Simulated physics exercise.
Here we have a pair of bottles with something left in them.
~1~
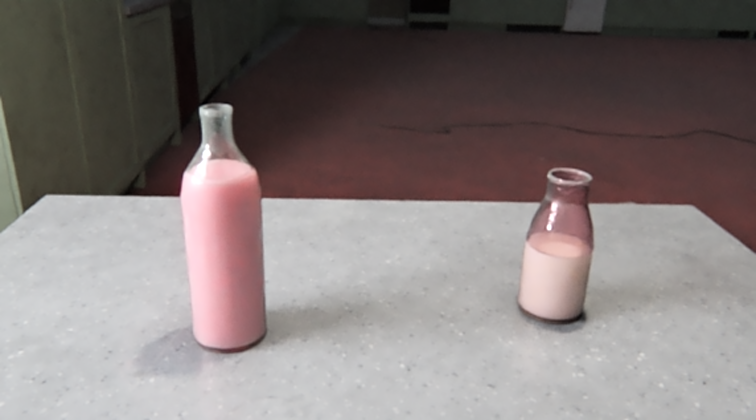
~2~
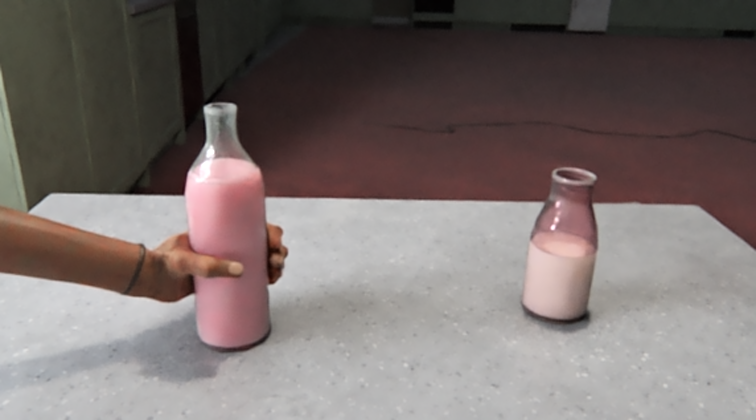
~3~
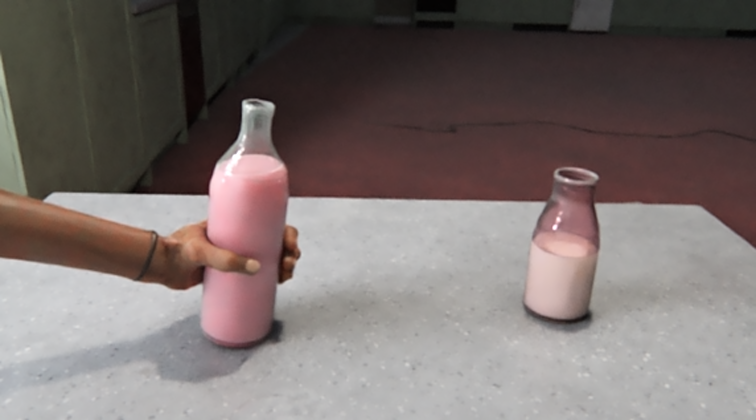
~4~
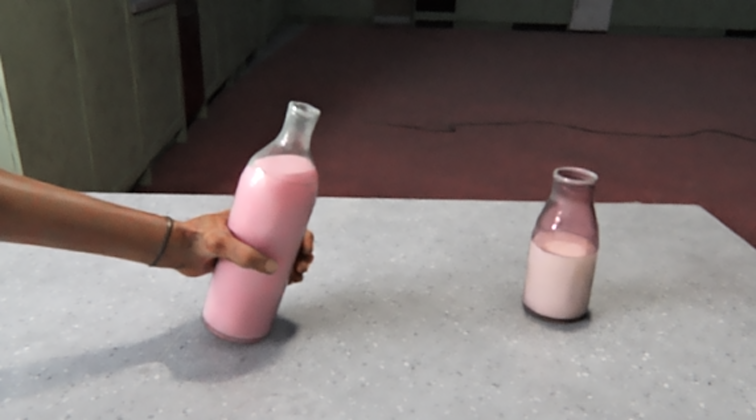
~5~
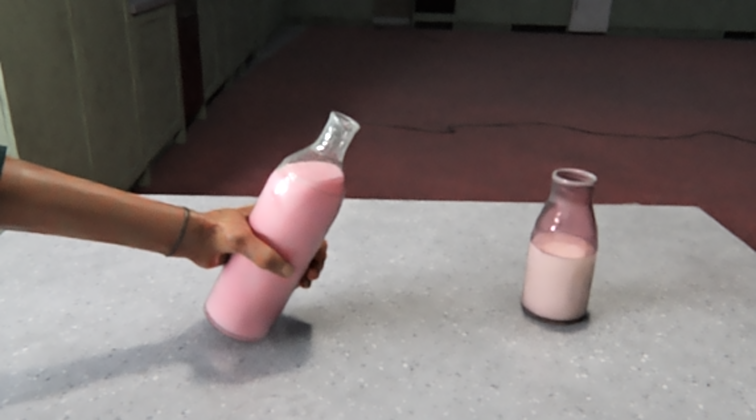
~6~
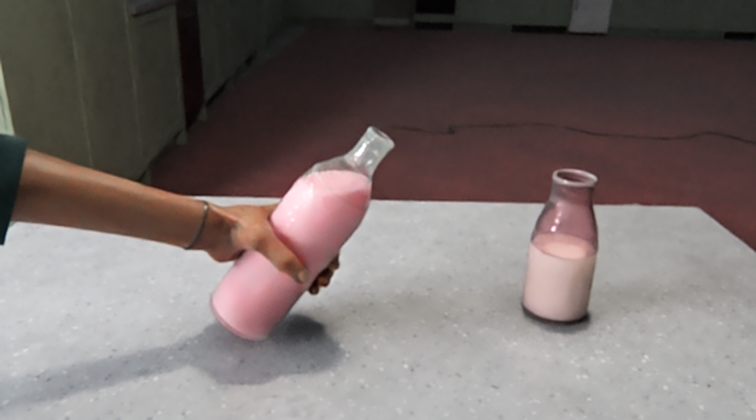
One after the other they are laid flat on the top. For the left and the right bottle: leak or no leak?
The left bottle leaks; the right bottle leaks.
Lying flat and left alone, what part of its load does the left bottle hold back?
Close to 35 %.
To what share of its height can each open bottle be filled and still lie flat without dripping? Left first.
Roughly 24 per cent, then 14 per cent.
Next, the left bottle is nearly down; left bottle, some has come out.
After that, the left bottle lies flat; left bottle, some has come out.
Finally, both lie flat; left bottle, some has come out; right bottle, some has come out.
